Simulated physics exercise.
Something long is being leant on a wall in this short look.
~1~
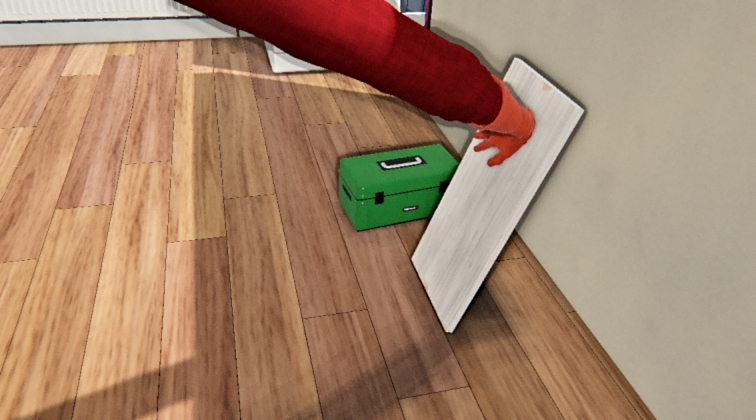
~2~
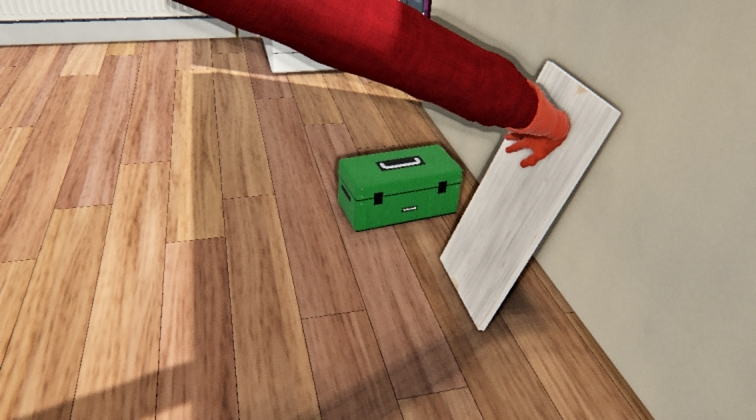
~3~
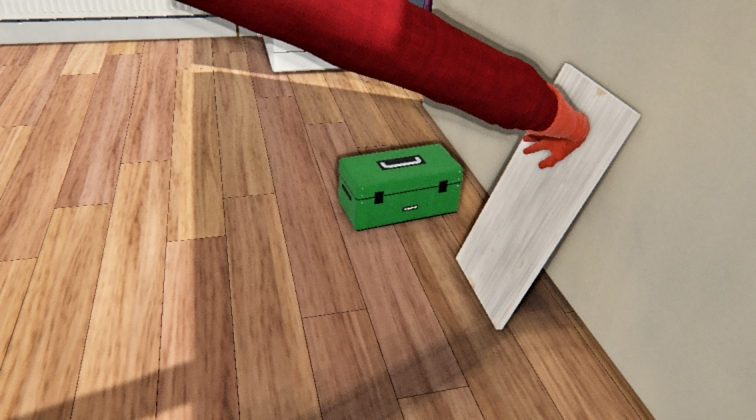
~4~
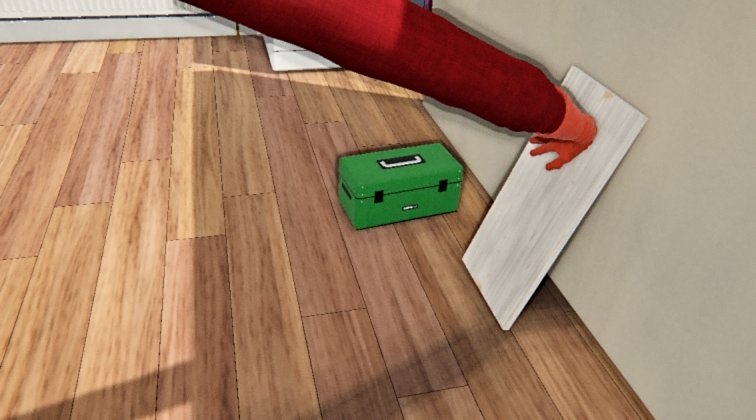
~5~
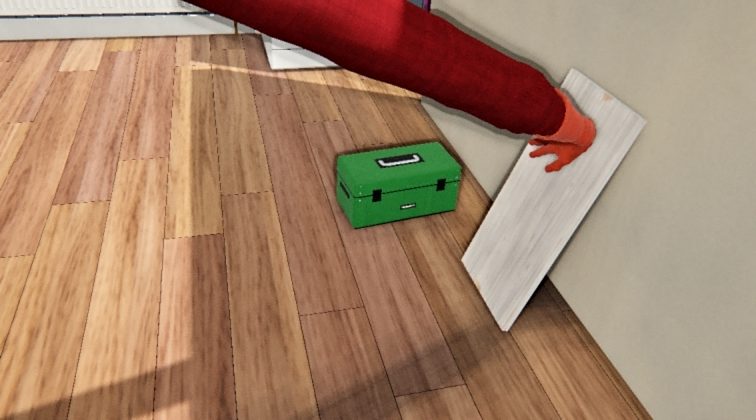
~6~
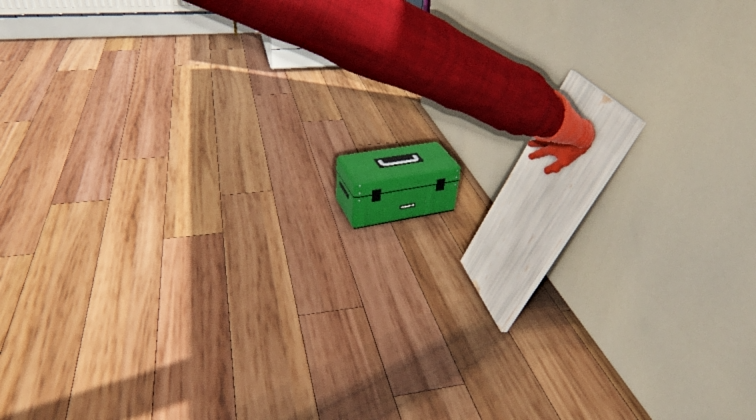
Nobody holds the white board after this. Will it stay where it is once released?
It will keep its lean.
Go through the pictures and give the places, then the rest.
Not yet at the wall; white board (483, 197); green toolbox (400, 186), in the first picture.
Not yet at the wall; white board (515, 198); green toolbox (399, 186), in the second picture.
Not yet at the wall; white board (533, 199); green toolbox (399, 185), in the third picture.
Not yet at the wall; white board (540, 200); green toolbox (399, 185), in the fourth picture.
Leant on the wall, still held; white board (539, 202); green toolbox (398, 184), in the fifth picture.
Leant on the wall, still held; white board (538, 203); green toolbox (397, 183), in the sixth picture.
Then, 0.40 s past the last view, nothing moves.
Then, 0.90 s past the last view, white board resting near (538, 204).
Finally, both still in place. Final places as the last picture's camera would see them, white board near (538, 204). The board stays up.
